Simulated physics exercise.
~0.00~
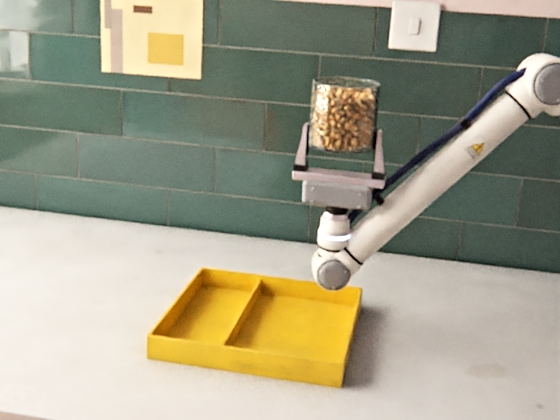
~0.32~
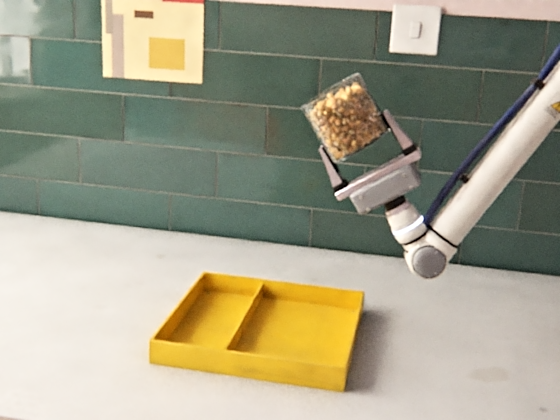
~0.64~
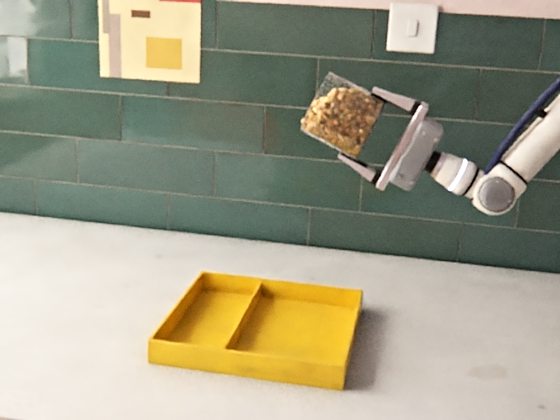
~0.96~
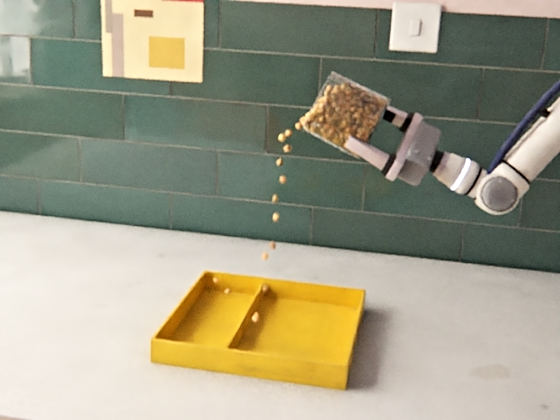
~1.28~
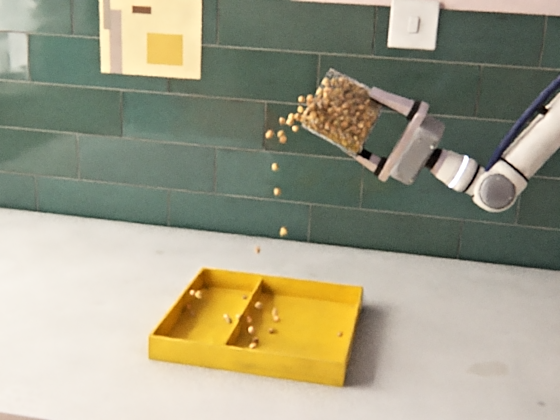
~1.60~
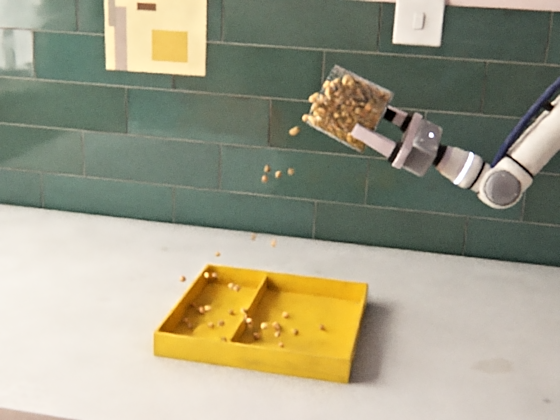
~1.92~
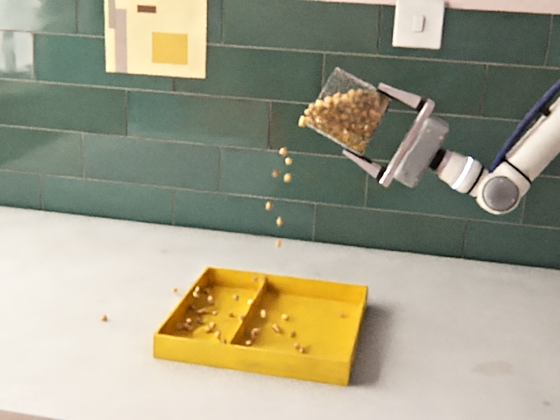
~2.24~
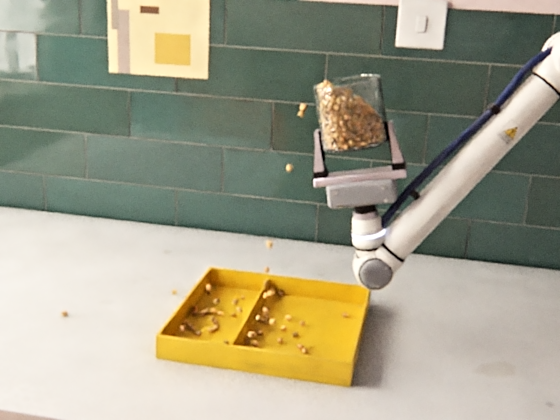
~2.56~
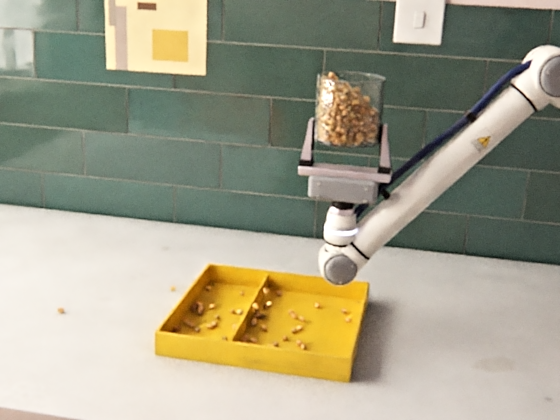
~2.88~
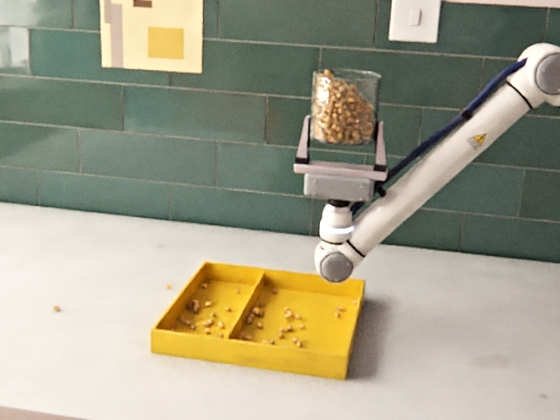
A bright yellow tray, split by a cross wall, sits on a pale table top against green tiles, seen from slightly above by a gently swaying camera. Above it, a white robot arm reaching in from the right grips a clear tumbler of dried chickpeas. The arm tips the tumbler to the left, and chickpeas trickle out, scattering into both parts of the tray as the tumbler stays tilted. A few bounce, and one rests on the table to the left. Finally the arm stands the tumbler upright, still mostly full, with a thin scattering in the tray.
